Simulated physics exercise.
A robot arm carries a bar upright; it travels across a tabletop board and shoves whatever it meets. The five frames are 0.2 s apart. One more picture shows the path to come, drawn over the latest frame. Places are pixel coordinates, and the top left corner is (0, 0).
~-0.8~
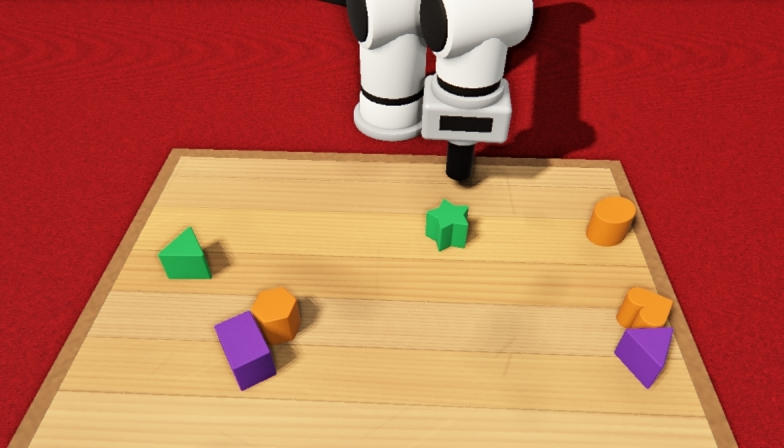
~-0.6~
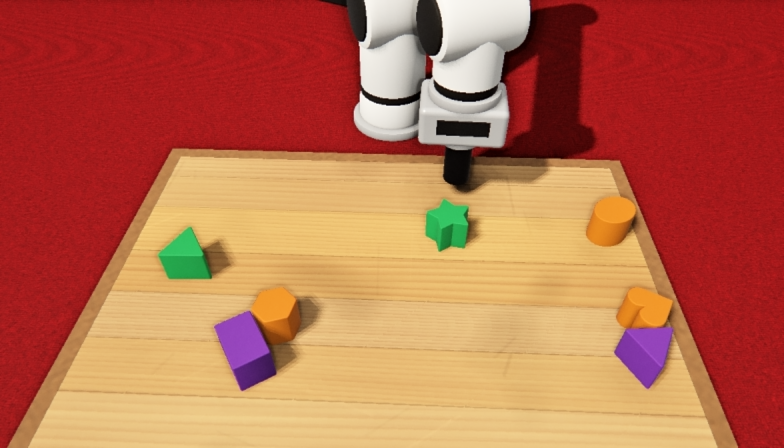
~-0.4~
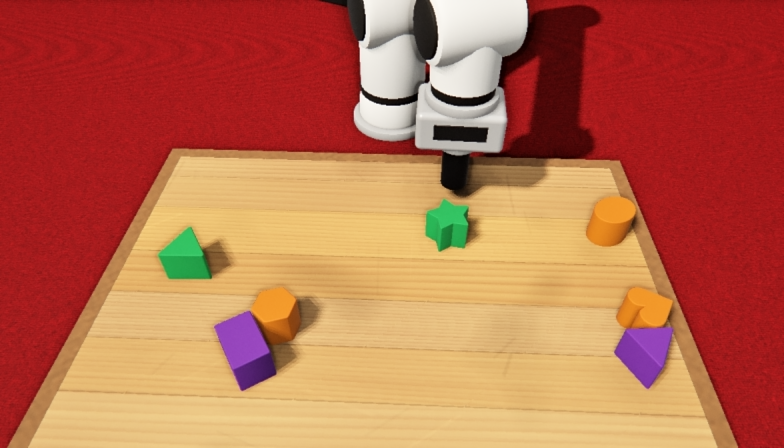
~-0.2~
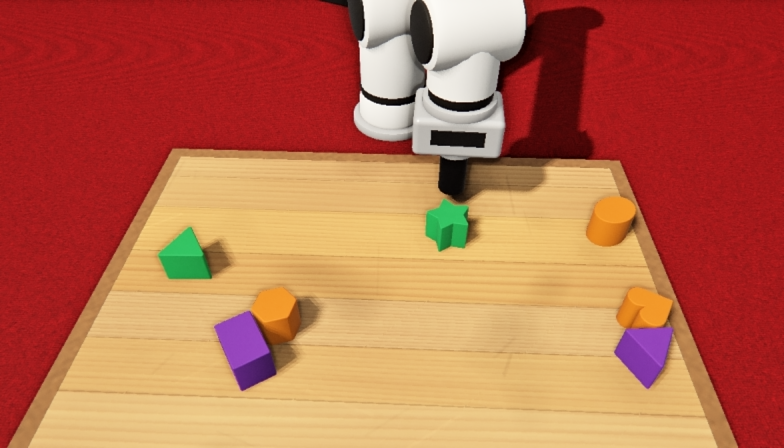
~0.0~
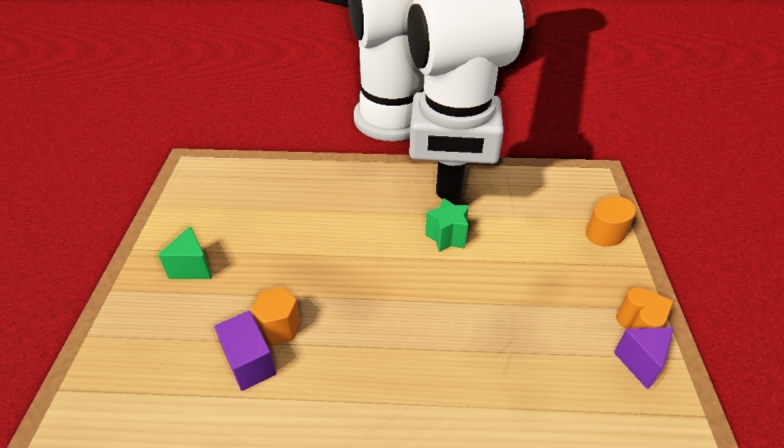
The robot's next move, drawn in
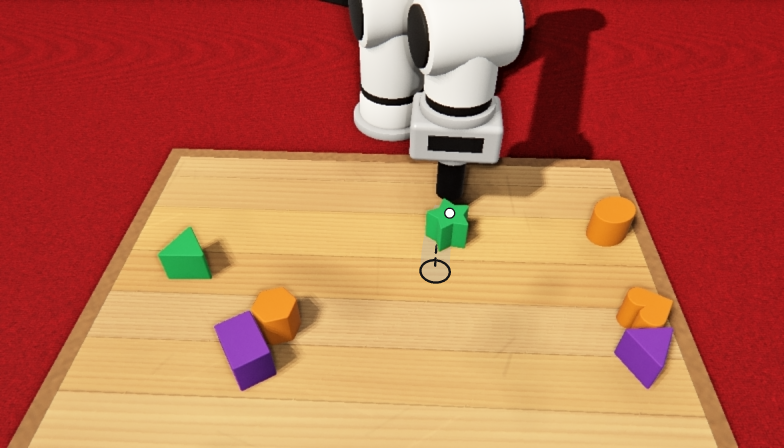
The robot arm moves its black bar slightly forward and left near the still green star.
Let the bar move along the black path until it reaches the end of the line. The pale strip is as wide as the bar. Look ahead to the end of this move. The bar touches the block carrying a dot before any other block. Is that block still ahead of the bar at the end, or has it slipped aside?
In front, I predict.
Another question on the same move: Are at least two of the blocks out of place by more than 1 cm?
I'd say no.
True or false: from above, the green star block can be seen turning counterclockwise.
The claim holds.
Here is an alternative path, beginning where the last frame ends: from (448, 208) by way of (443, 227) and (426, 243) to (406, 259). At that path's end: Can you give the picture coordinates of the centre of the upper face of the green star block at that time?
About (435, 247).
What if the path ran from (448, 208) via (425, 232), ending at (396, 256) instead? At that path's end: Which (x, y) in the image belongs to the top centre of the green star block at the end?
By then it is at (442, 229).
Path on the board, from (448, 208) through (441, 227) and (436, 248) to (435, 271); the dot is on the green star block.
On the path given first. One third of the way, bar (442, 212); green star block (446, 223), turned 25° anticlockwise.
Two thirds of the way, bar (438, 233); green star block (445, 246), turned 35° anticlockwise.
At the end, bar (436, 256); green star block (449, 270), turned 45° anticlockwise.
